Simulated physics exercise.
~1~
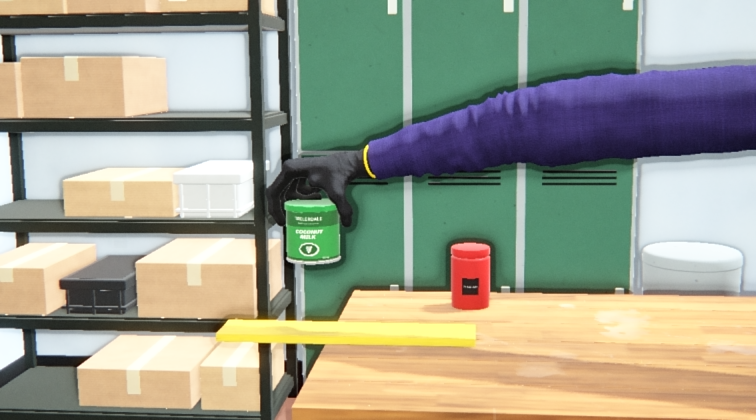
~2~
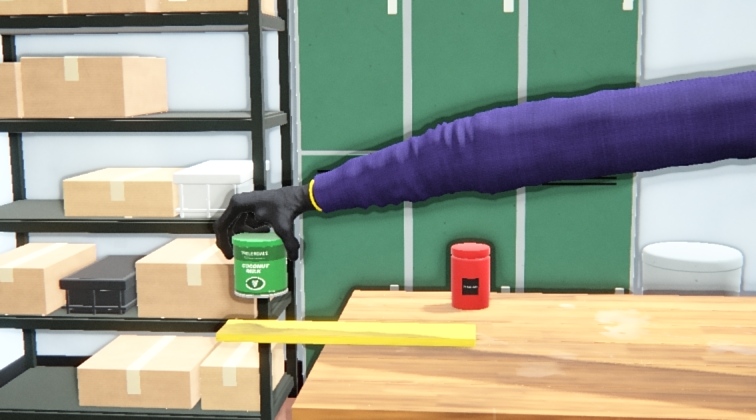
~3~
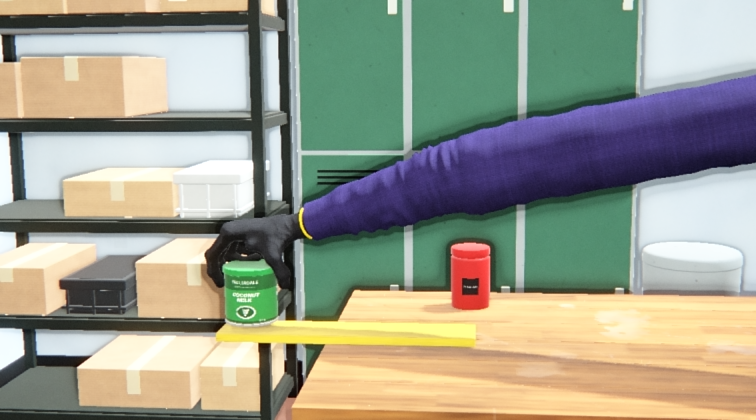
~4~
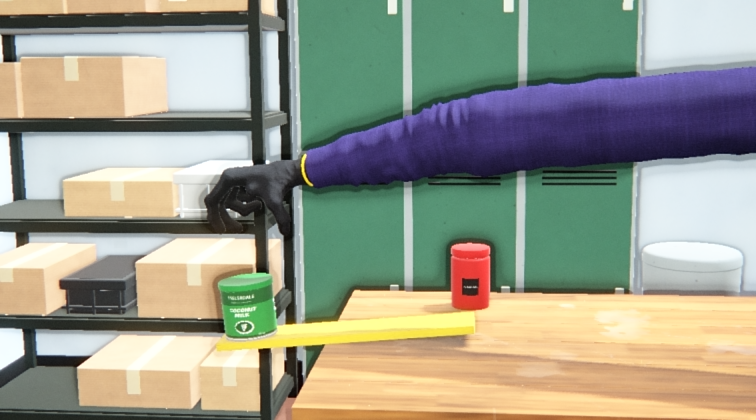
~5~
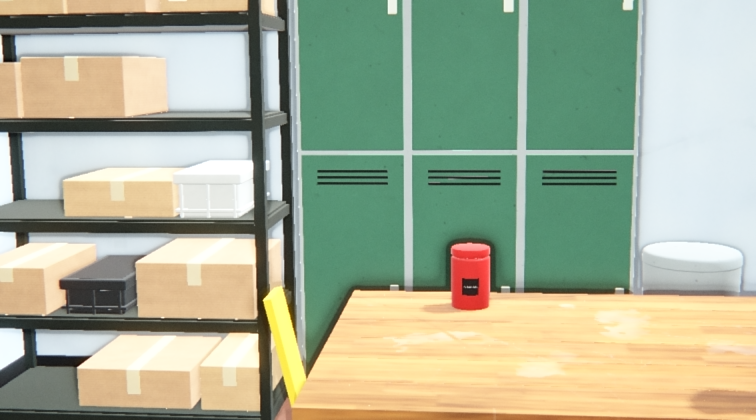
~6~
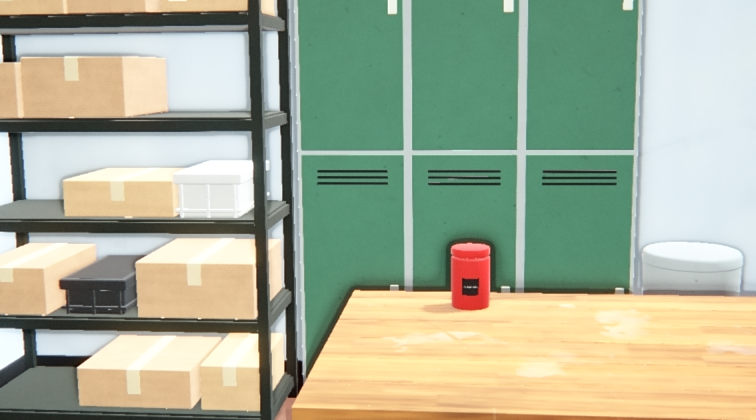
Green tin set by a gloved hand on a yellow plank's overhanging end, tipping it off the table as a red jar stays.
